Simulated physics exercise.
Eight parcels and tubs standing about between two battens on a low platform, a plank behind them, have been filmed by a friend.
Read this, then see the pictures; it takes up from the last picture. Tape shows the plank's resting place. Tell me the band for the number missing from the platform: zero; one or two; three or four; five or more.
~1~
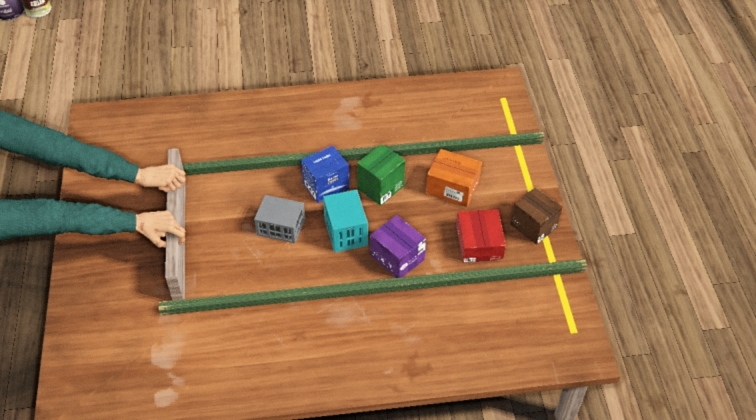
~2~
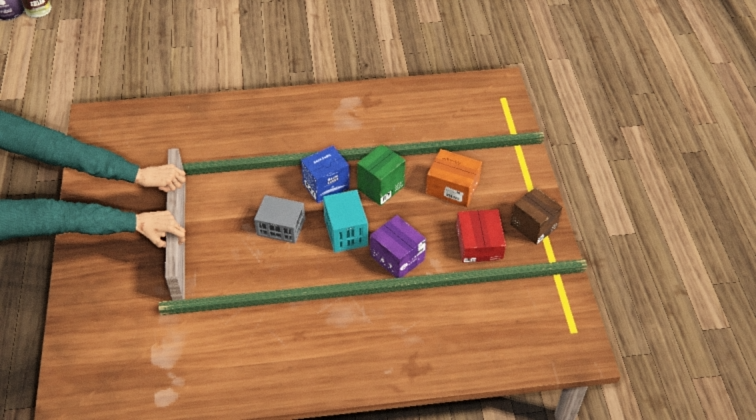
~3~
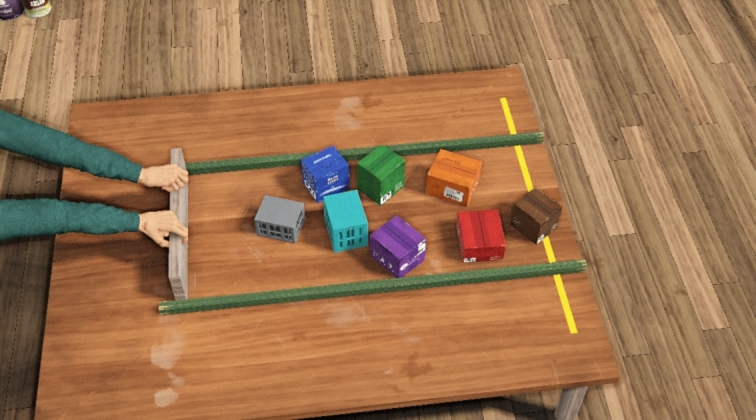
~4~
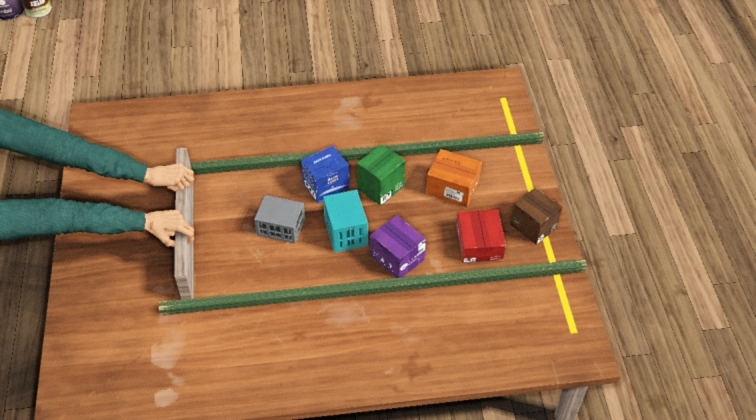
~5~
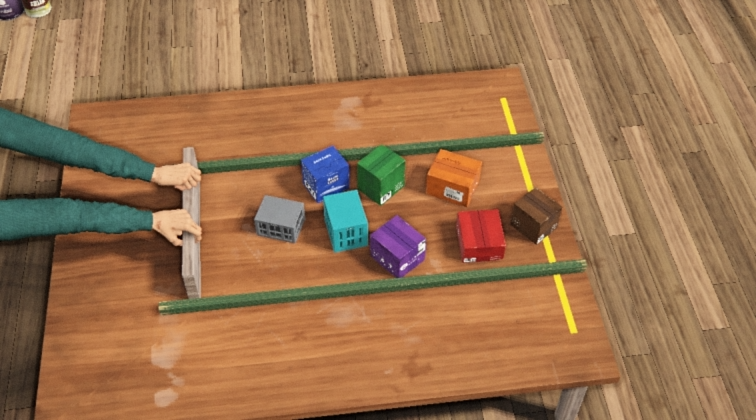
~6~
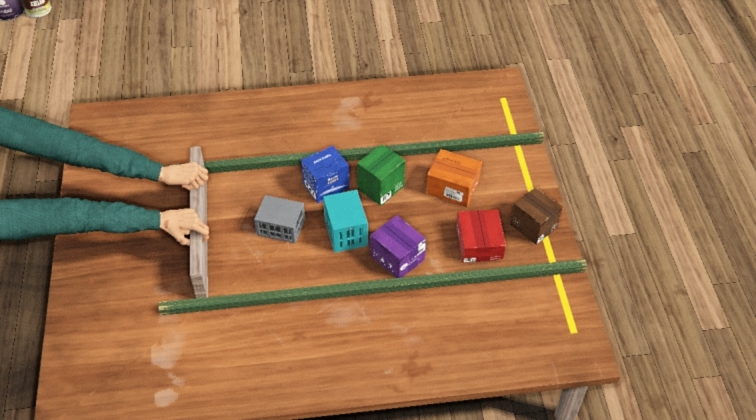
It will most likely knock three or four off.
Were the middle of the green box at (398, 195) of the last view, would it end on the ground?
Started there, the object drops over the edge.
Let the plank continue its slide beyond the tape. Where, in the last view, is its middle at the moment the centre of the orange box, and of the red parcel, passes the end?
Near (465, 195), then near (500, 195).
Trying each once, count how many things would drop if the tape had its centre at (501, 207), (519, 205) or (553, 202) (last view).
Per try: 2; 4; 8.
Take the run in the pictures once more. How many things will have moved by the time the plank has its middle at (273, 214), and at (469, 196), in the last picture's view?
Moved so far: 1, then 8.
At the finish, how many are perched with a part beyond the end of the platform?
Counting them gives 4.
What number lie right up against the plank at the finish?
Contact count: 4.
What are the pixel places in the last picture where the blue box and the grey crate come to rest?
Same order as the question: First (542, 149), second (550, 176).
Soon after, none off yet; brown box at rest near (536, 216); red parcel at rest near (480, 236); orange box at rest near (454, 178).
At rest, the number that fall off is three or four; fallen, green box, orange box, red parcel and brown box.
